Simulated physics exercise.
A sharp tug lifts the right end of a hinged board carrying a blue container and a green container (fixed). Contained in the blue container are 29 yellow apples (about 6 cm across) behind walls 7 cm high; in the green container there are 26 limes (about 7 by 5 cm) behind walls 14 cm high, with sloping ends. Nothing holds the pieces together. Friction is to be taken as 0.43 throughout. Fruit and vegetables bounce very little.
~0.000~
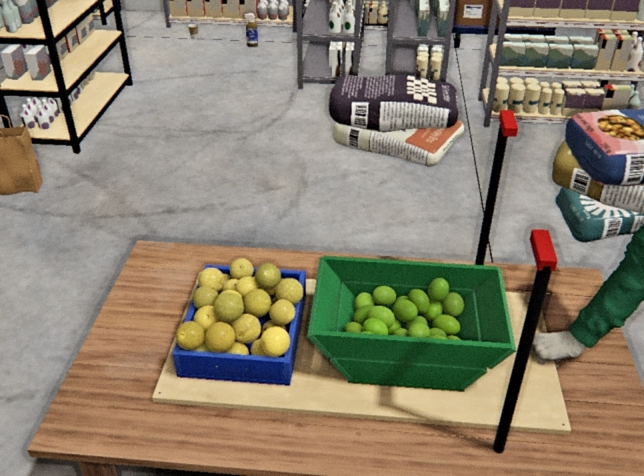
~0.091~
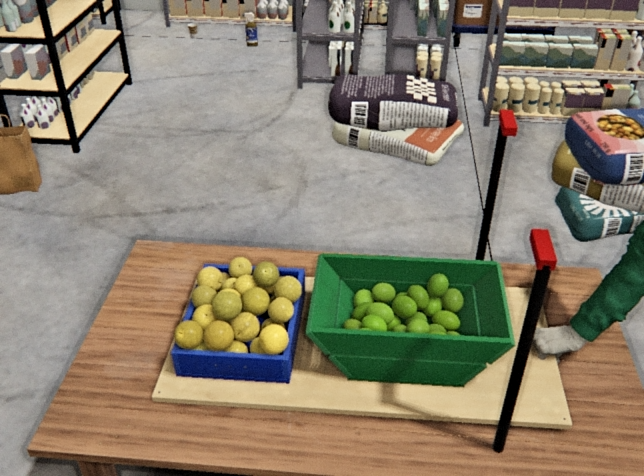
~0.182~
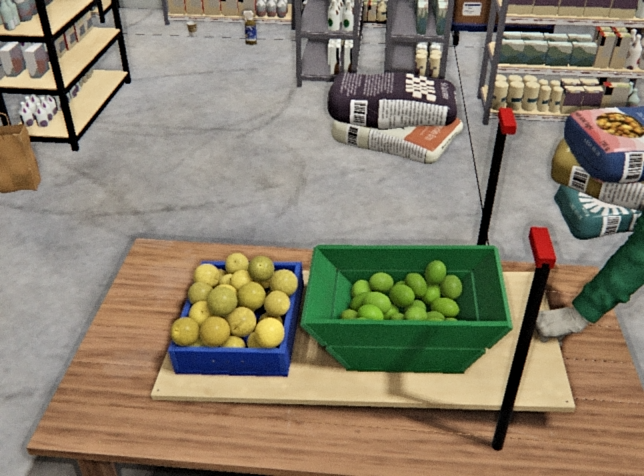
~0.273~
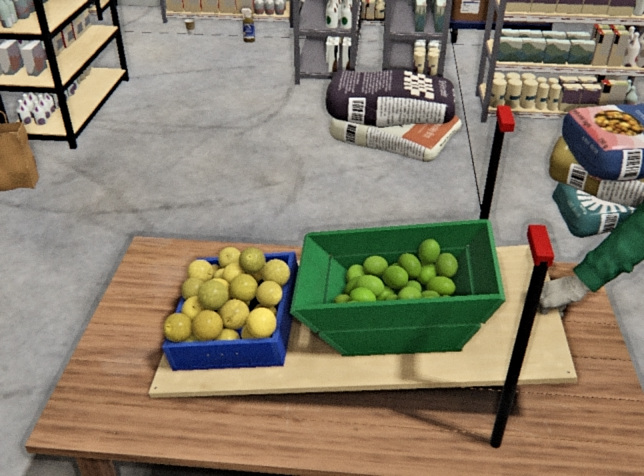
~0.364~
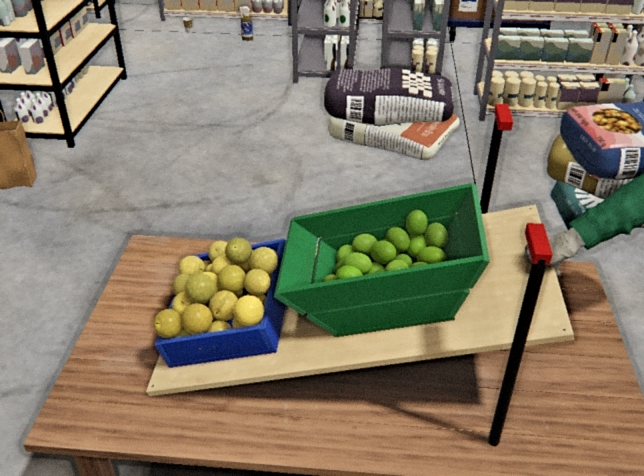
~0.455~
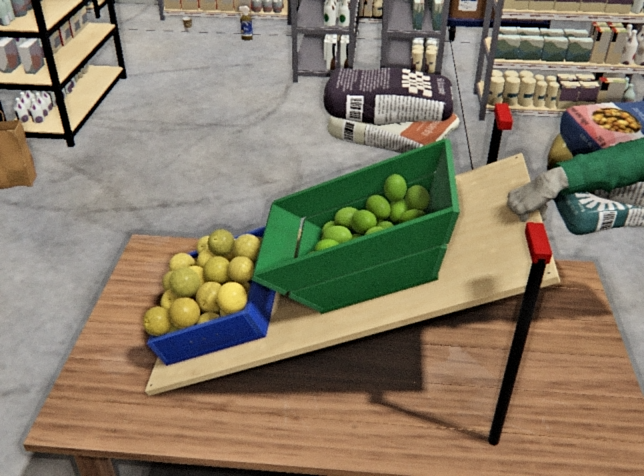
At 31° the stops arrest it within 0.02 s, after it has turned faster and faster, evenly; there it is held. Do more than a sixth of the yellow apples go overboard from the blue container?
The portion lost is higher than a sixth.
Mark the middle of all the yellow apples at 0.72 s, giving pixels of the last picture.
Their middle is around (185, 285).
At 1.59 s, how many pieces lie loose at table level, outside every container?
The number is some 8.
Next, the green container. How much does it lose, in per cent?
Green container: 10%.
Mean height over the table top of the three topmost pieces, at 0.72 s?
Their middles sit some 44 cm up.
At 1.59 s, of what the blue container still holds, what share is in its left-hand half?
Roughly 60 in a hundred.
After 0.48 s, the lift is arrested.
After 0.58 s, tilt 31°; the blue container has all 29 and the green container has all 26.
After 0.72 s, tilt 31°; the blue container is down by 4 of 29 and the green container has all 26.
After 0.98 s, tilt 31°; the blue container is down by 12 of 29 and the green container is down by 2 of 26.
Final count (at 1.59 s), the blue container is down by 15 of 29 and the green container is down by 2 of 26. Asked share, 15 of 29, 52 per cent.
